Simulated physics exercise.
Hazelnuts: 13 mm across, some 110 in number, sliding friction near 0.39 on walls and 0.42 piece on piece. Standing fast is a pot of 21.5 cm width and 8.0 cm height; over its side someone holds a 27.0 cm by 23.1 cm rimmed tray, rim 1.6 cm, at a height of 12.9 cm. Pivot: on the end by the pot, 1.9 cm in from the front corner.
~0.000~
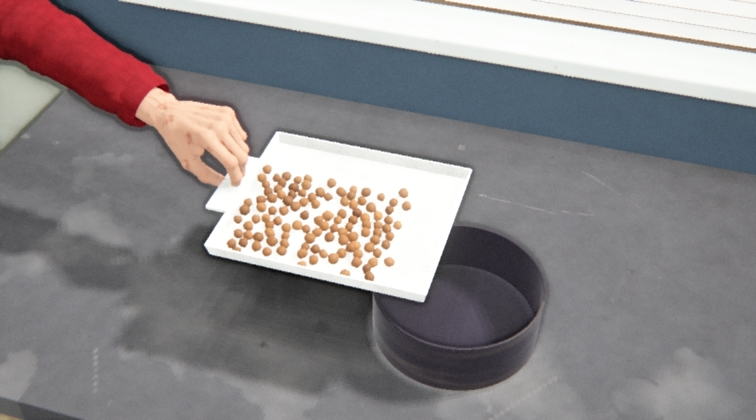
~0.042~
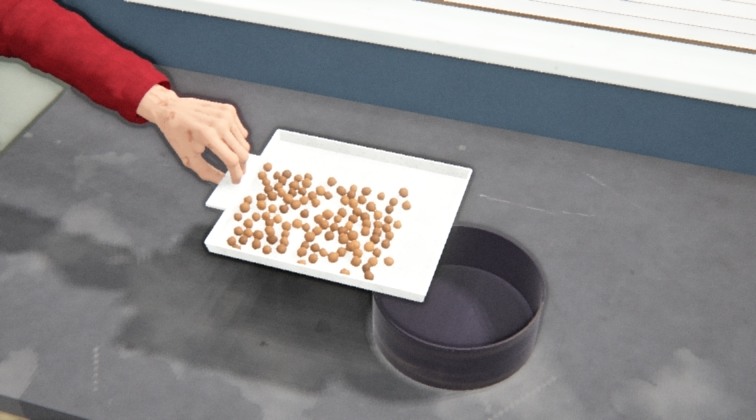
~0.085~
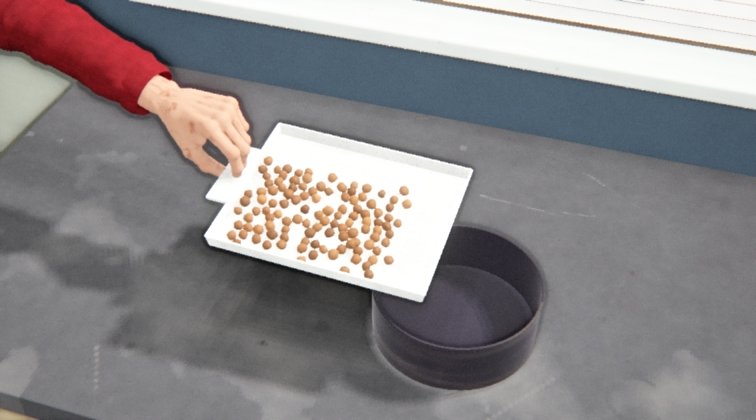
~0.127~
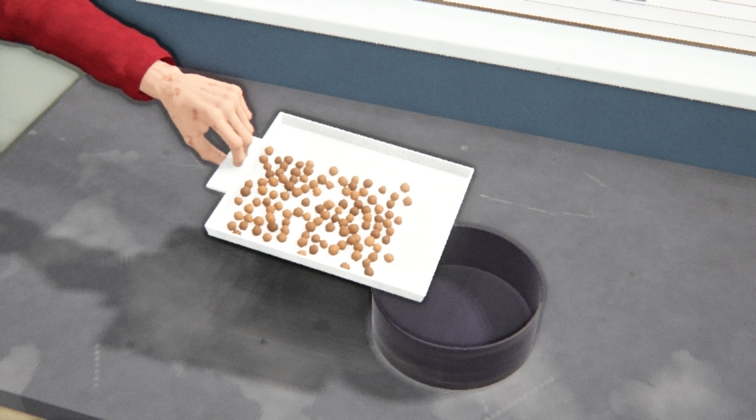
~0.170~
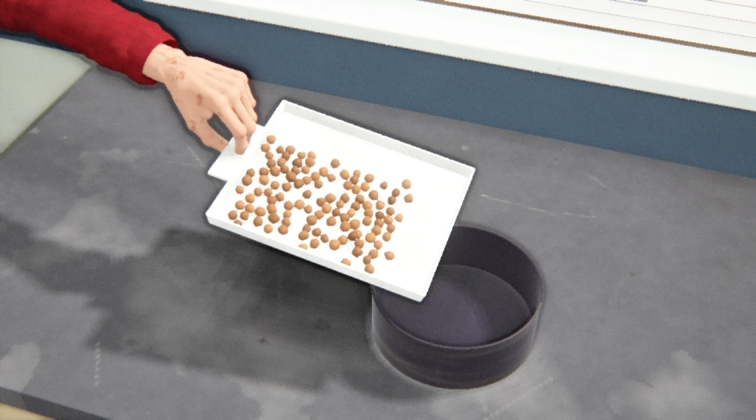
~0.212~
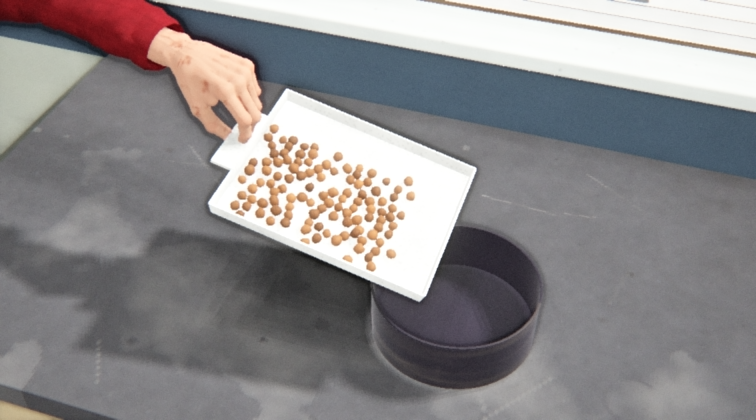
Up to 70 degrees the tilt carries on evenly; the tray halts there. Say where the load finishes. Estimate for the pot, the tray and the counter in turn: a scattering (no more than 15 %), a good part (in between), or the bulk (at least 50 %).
Estimate - pot: A good part, tray: The bulk, counter: A scattering.
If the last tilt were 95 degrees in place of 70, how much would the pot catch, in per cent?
Roughly 90 %.
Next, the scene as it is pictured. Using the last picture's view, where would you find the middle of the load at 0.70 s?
Somewhere about (440, 237) in the last view.
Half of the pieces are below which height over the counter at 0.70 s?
Roughly 16 centimetres, more or less.
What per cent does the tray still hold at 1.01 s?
Estimate: Near 65 in a hundred.
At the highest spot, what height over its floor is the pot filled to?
Roughly 2.0 centimetres.
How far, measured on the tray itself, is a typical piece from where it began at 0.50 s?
About 8 cm.
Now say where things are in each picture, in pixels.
Tray tilt 0 degrees, front corners at (209, 244) and (423, 292); middle of the pieces at (318, 220); pot at (459, 283), in the first frame.
Tray tilt 1 degrees, front corners at (209, 241) and (423, 292); middle of the pieces at (318, 219), in the second frame.
Tray tilt 3 degrees, front corners at (209, 235) and (422, 292); middle of the pieces at (319, 215), in the third frame.
Tray tilt 6 degrees, front corners at (209, 225) and (422, 292), lowest corner right front; middle of the pieces at (320, 209), in the fourth frame.
Tray tilt 10 degrees, front corners at (210, 213) and (422, 292), lowest corner right front; middle of the pieces at (321, 202), in the fifth frame.
Tray tilt 14 degrees, front corners at (213, 203) and (423, 293), lowest corner right front; middle of the pieces at (323, 196); pot at (457, 282). The tray's pace is about 95 degrees a second, in the sixth frame.
After 0.50 s, tilt 42 degrees; the tray holds 100 %, the pot 0 %.
After 0.70 s, tilt 61 degrees; the tray holds 95 %, the pot 0 %.
Then, at 1.01 s, tilt 70 degrees; the tray holds 65 %, the pot 30 %.
In the end, at 1.7 s, pot 30 %, tray 65 %, counter 5 %.
